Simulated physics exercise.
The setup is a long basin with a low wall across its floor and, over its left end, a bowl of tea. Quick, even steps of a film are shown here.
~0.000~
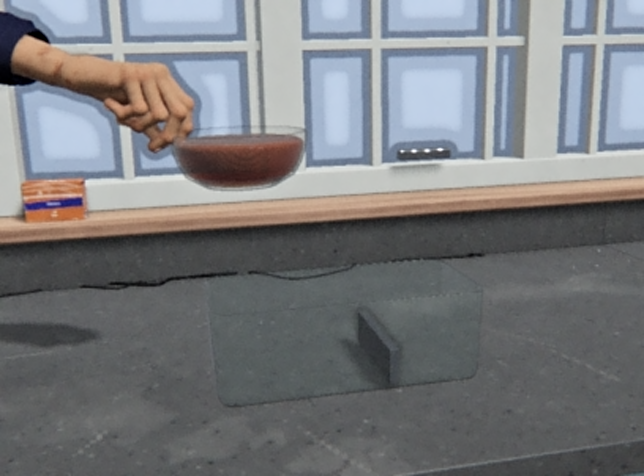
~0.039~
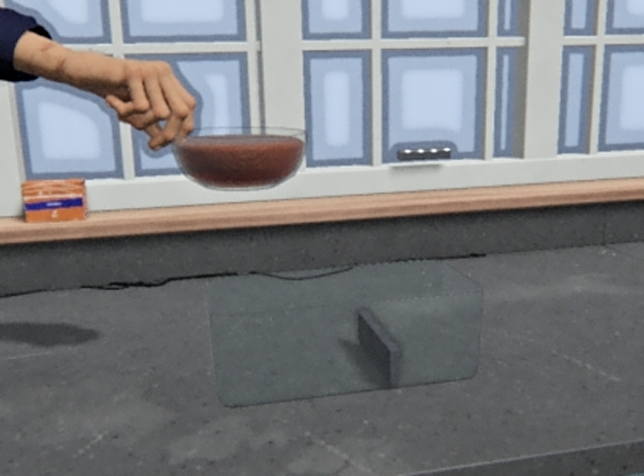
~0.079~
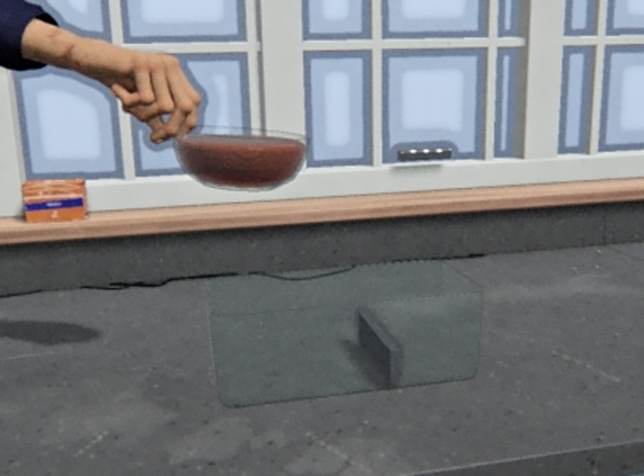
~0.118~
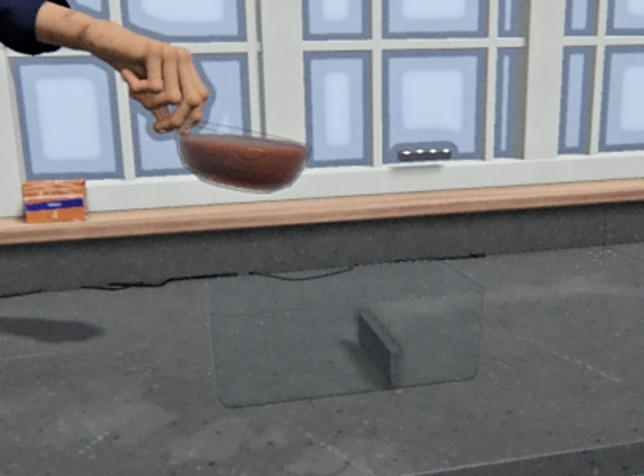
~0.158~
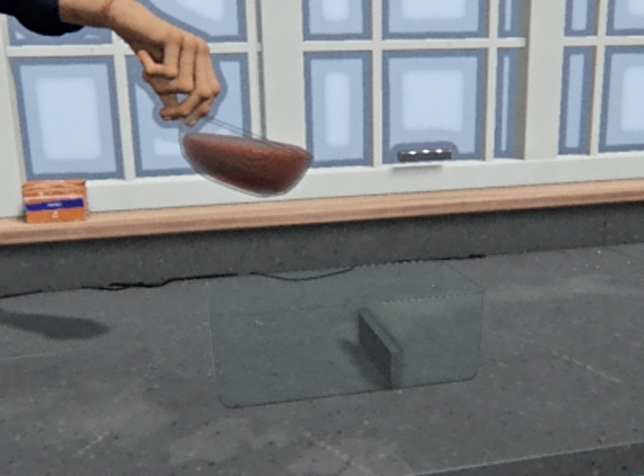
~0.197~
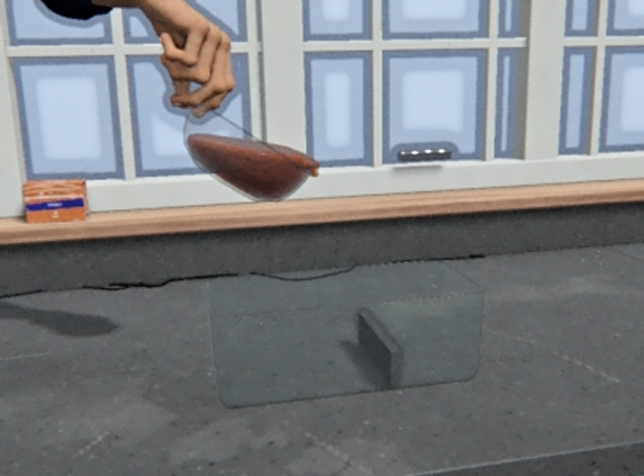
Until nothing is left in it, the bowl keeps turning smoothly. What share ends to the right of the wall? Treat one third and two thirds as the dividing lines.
After it calms, what's right of the wall is a small share, below one third.
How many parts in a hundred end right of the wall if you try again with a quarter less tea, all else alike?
It works out near 5 percent.
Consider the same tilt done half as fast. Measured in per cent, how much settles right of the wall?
About 30 per cent.
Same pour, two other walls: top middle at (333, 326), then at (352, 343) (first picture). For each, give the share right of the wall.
My guess is some 70 percent the first time and some 45 percent the second.
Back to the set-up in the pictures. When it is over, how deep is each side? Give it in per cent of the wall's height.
On the left it is 40 per cent, on the right 10.
After 0.44 s the tilt is 96° and 8 per cent is still to pour, 36 is left of the wall and 3 right of it.
After 0.61 s the tilt is 99° and 1 per cent is still to pour, 87 is left of the wall and 7 right of it.
After 0.79 s the tilt is 99° and 0 per cent is still to pour, 77 is left of the wall and 10 right of it.
After 0.99 s the tilt is 99° and 0 per cent is still to pour, 77 is left of the wall and 12 right of it.
In the end 77 per cent lies left of the wall, 12 right of it and 11 outside.
